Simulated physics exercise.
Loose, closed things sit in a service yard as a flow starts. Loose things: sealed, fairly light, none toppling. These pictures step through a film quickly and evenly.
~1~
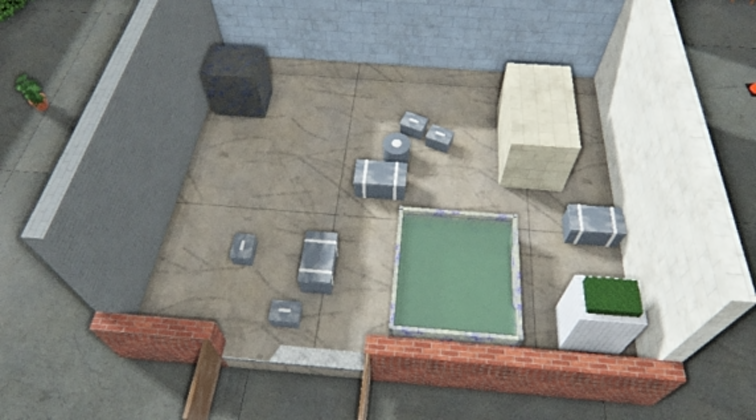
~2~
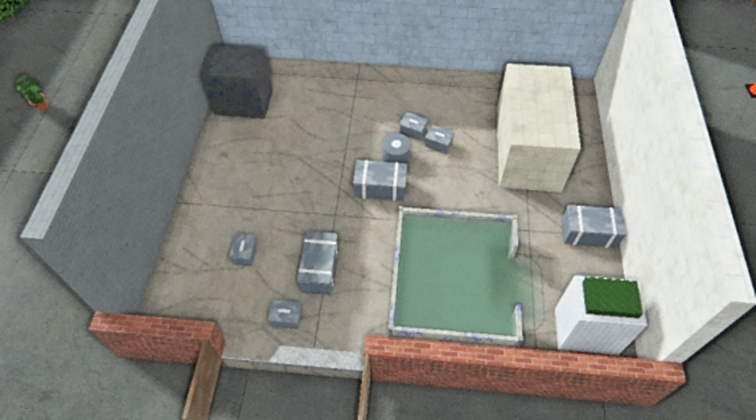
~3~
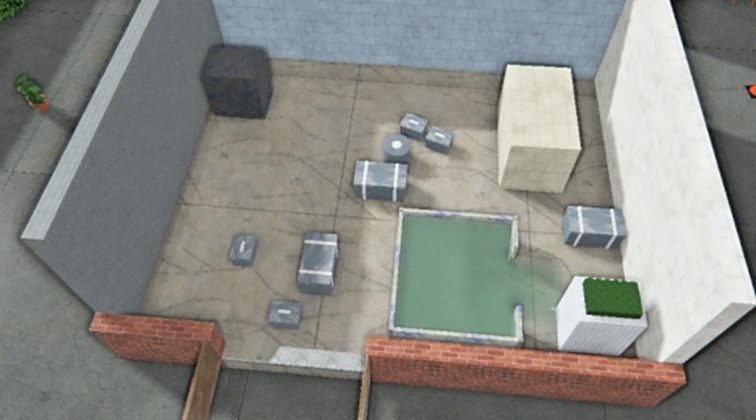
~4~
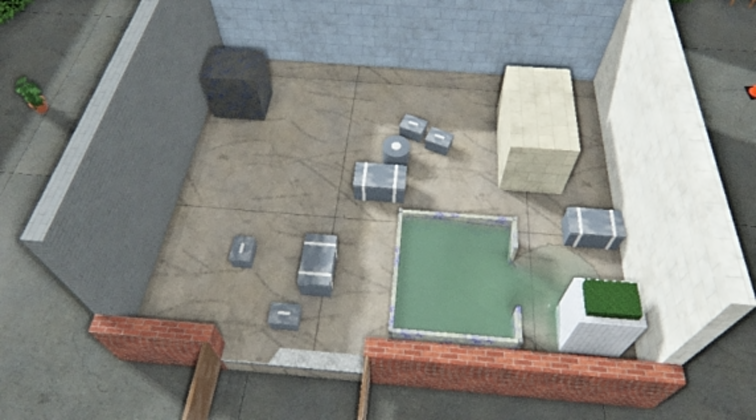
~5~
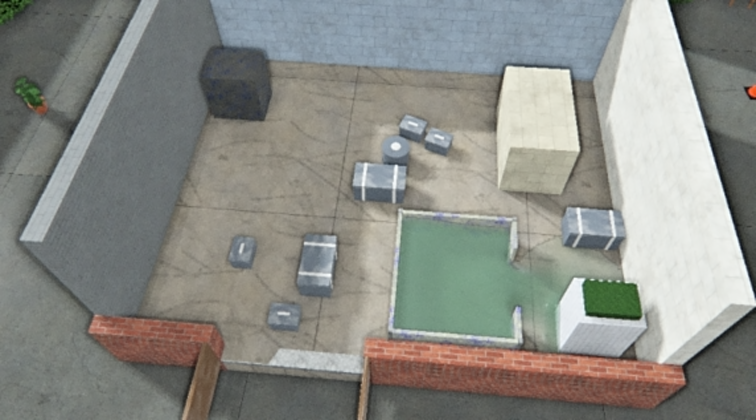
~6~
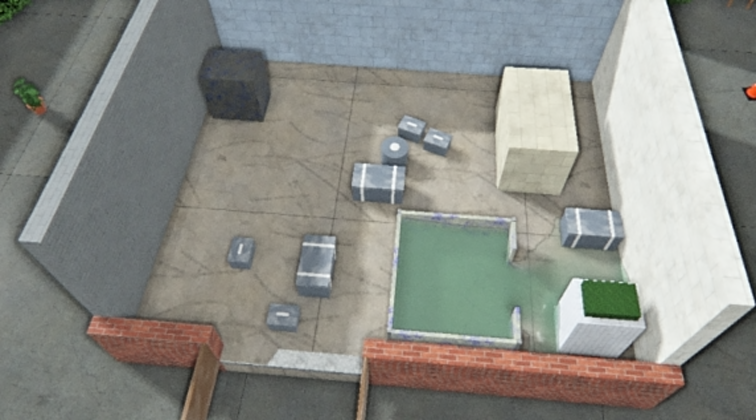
Green water poured through a gap that opened in the right side of a square pool and spread toward the white block nearby, while the gray cases around the walled yard stayed put.
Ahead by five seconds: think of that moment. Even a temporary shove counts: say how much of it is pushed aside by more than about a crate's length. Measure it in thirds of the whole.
Smaller than a third.
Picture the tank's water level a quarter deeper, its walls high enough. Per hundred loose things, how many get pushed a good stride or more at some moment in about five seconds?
Estimate: Around 10 in a hundred.
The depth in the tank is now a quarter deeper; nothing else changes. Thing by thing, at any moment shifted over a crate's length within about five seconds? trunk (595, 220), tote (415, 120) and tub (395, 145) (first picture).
Respectively, gets that far, never gets that far, never gets that far.
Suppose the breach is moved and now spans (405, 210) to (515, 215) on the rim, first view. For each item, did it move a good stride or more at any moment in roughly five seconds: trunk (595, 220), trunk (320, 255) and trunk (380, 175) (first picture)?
Travels that far, falls short, travels that far.
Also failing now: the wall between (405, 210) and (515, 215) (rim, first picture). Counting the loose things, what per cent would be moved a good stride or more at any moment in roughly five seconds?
Roughly 60 %.
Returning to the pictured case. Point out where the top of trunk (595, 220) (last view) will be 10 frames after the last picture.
Roughly (579, 188).
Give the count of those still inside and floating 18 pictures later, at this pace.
Count: 0.
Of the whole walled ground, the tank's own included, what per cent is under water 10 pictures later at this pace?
Reading: About 25 %.
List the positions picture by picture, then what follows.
A trunk at (381, 173) rests on the ground; a tote at (285, 311), on the bottom; 0 of 8 have shifted, in the first frame.
A trunk at (380, 173) rests on the ground; a tote at (284, 311), on the bottom; 0 of 8 have shifted, in the second frame.
A trunk at (381, 174), on the bottom; a tote at (284, 312) rests on the ground; 0 of 8 have shifted, in the third frame.
A trunk at (380, 175), on the bottom; a tote at (284, 313), on the bottom; 0 of 8 have shifted, in the fourth frame.
A trunk at (380, 176) rests on the ground; a tote at (284, 314), on the bottom; 0 of 8 have shifted, in the fifth frame.
A trunk at (379, 176), on the bottom; a tote at (283, 314), on the bottom; 0 of 8 have shifted, in the sixth frame.
A moment on, 0 of 8 are well off their spots; 0 afloat.
Next, 1 of 8 are well off their spots; 0 afloat.
Later, 1 of 8 are well off their spots; 0 afloat.
In the end, 1 of 8 are well off their spots, and 1 have been at some point; 1 afloat.
